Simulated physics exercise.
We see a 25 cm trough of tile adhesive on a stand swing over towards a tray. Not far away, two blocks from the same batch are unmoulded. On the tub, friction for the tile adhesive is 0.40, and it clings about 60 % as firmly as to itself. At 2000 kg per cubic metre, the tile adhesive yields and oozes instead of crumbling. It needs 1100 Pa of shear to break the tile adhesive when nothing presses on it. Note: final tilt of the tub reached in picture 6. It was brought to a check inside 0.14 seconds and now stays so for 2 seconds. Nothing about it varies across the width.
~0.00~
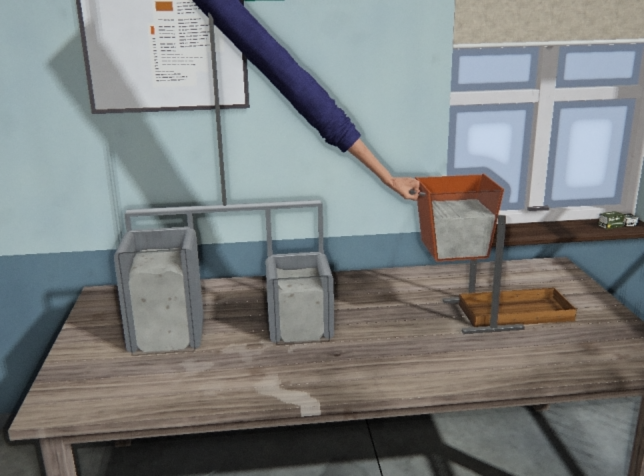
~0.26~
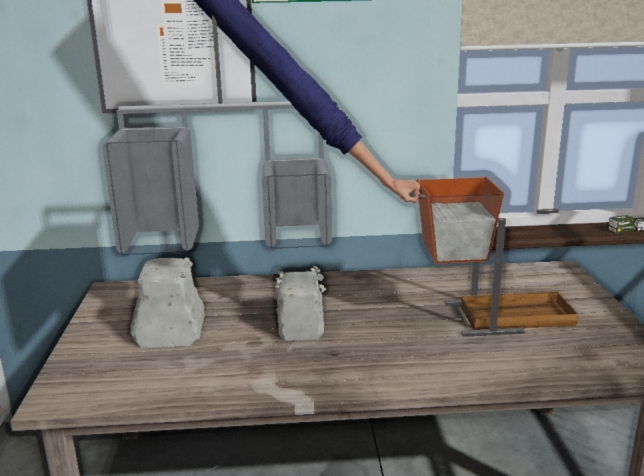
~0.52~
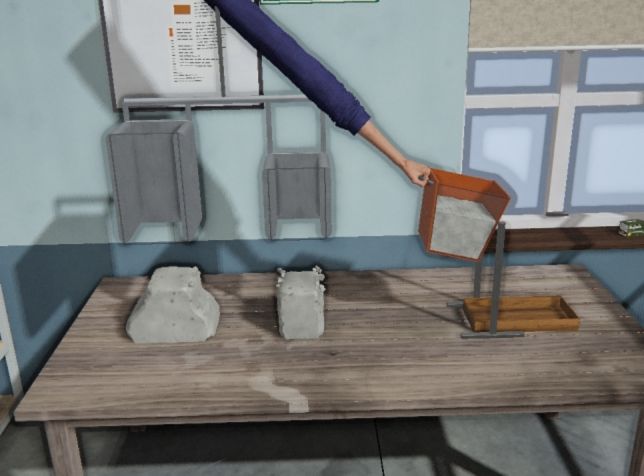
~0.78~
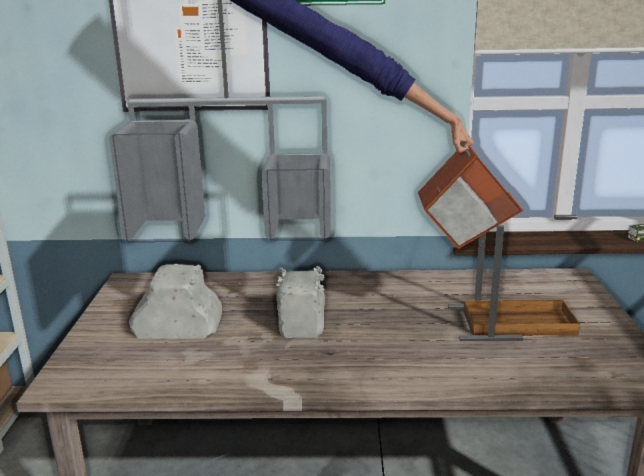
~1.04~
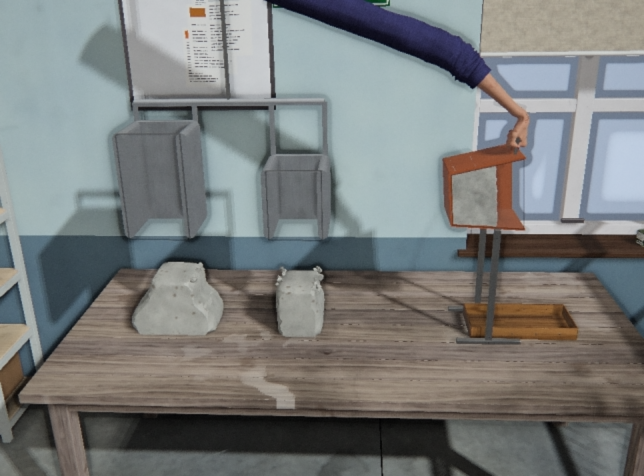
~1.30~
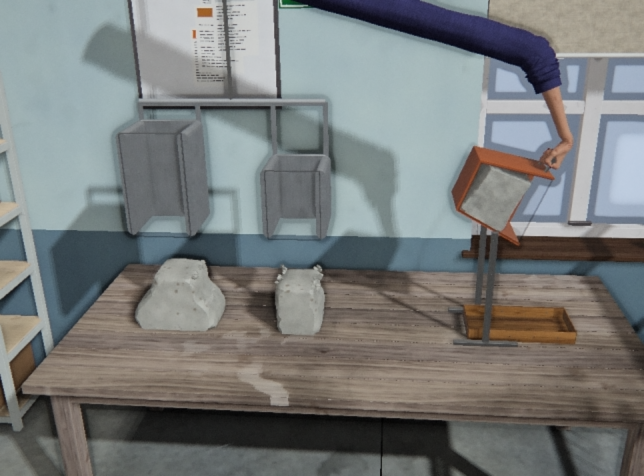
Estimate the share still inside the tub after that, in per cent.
I would say about 0 per cent.
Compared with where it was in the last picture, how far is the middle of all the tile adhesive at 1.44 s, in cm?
Close to 8 centimetres.
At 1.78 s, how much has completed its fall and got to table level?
22 %.
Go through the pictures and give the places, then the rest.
The first picture shows handle-side rim at (431, 193), tilt 0 degrees; top of the tile adhesive at (450, 218); blocks stand 33 cm, 21 cm (left to right).
The second picture shows handle-side rim at (431, 196), tilt 0 degrees; top of the tile adhesive at (449, 221); blocks stand 28 cm, 21 cm (left to right).
The third picture shows handle-side rim at (439, 183), tilt 13 degrees; top of the tile adhesive at (440, 211); blocks stand 24 cm, 21 cm (left to right).
The fourth picture shows handle-side rim at (478, 157), tilt 49 degrees; top of the tile adhesive at (457, 181); blocks stand 24 cm, 21 cm (left to right).
The fifth picture shows handle-side rim at (525, 160), tilt 85 degrees; top of the tile adhesive at (492, 168); blocks stand 24 cm, 21 cm (left to right).
The sixth picture shows handle-side rim at (553, 180), tilt 111 degrees; top of the tile adhesive at (491, 169); blocks stand 24 cm, 21 cm (left to right).
After 1.44 s, the tub is at 111 degrees and holds 95 %.
After 1.61 s, the tub is at 111 degrees and holds 30 %.
After 1.78 s, the tub is at 111 degrees and holds 0 %.
After 1.95 s, the tub is at 111 degrees and holds 0 %.
After 3.30 s, at the end, the tub is at 111 degrees and holds 0 %.
